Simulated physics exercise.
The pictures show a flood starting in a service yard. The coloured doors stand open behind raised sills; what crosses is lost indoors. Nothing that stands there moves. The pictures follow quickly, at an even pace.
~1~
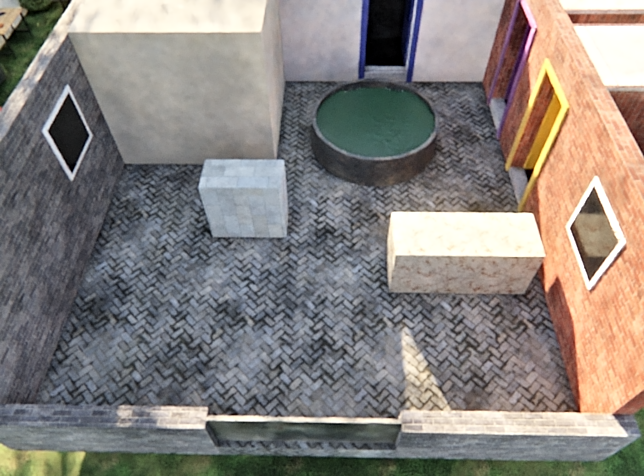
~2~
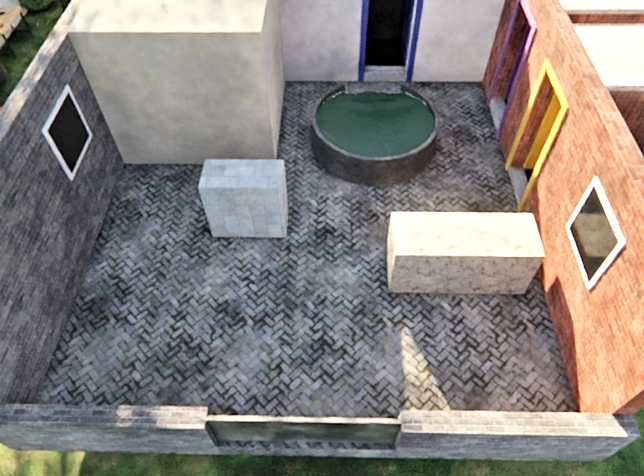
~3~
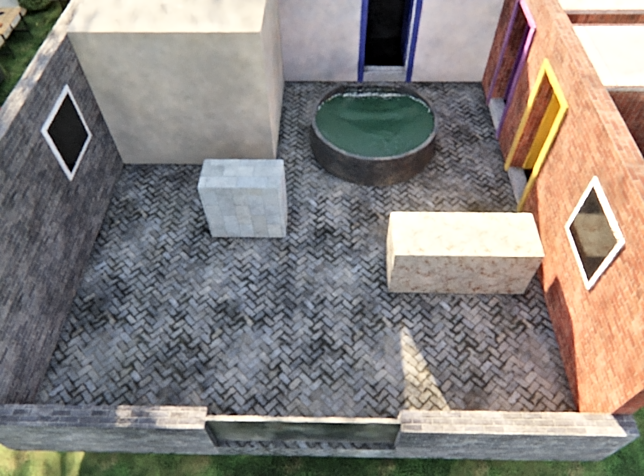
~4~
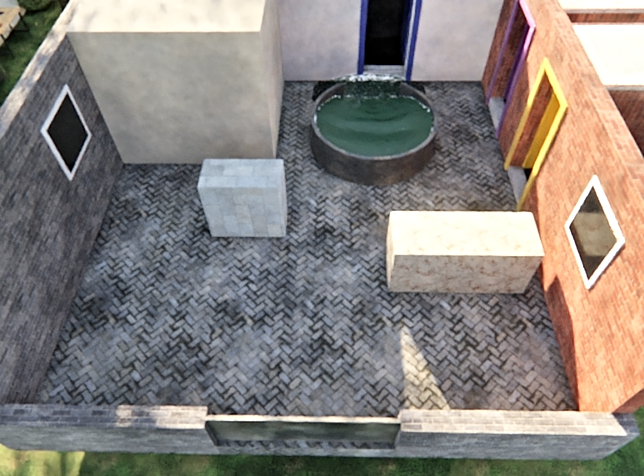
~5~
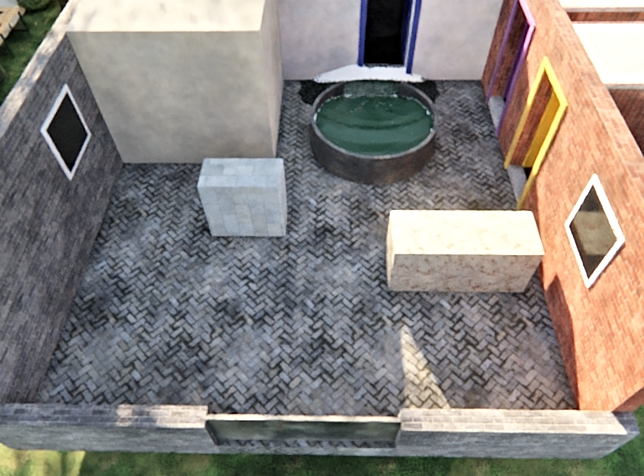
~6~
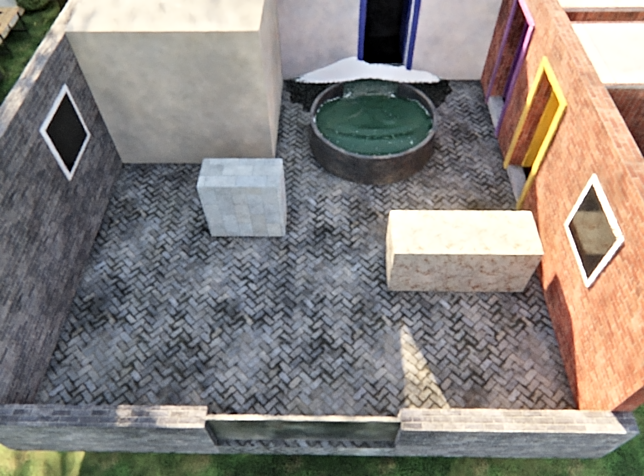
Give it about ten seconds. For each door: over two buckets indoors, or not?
The purple door stays under that; the blue door takes more than that; the yellow door stays under that.
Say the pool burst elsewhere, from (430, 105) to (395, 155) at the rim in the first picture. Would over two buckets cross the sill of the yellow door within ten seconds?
One by one: Yellow goes over.
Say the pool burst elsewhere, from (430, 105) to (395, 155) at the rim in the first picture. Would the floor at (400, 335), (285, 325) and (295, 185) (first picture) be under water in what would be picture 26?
One after the other: Not flooded, free of water, clear.
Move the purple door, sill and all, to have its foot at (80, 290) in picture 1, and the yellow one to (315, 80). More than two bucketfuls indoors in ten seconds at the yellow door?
In short: The yellow one takes more.
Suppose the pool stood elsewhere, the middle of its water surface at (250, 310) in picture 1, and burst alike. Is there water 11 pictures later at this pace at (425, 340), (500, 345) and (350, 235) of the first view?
As listed: Free of water, not flooded, covered.
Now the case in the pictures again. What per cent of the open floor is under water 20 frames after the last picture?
Close to 35 %.
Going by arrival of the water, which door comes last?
That is the one in yellow.
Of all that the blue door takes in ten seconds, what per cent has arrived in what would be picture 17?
Some 80 per cent.
A moment on, water covers 10 % of the floor; the purple door not reached, the blue door over two buckets in, the yellow door not reached.
Next, water covers 15 % of the floor; the purple door wet at the sill, nothing in, the blue door far over two buckets in, the yellow door not reached.
Then, water covers 35 % of the floor; the purple door wet at the sill, nothing in, the blue door far over two buckets in, the yellow door wet at the sill, nothing in.
Later, water covers 60 % of the floor; the purple door wet at the sill, nothing in, the blue door far over two buckets in, the yellow door wet at the sill, nothing in.
In the end, water covers 90 % of the floor; the purple door wet at the sill, nothing in, the blue door far over two buckets in, the yellow door wet at the sill, nothing in.
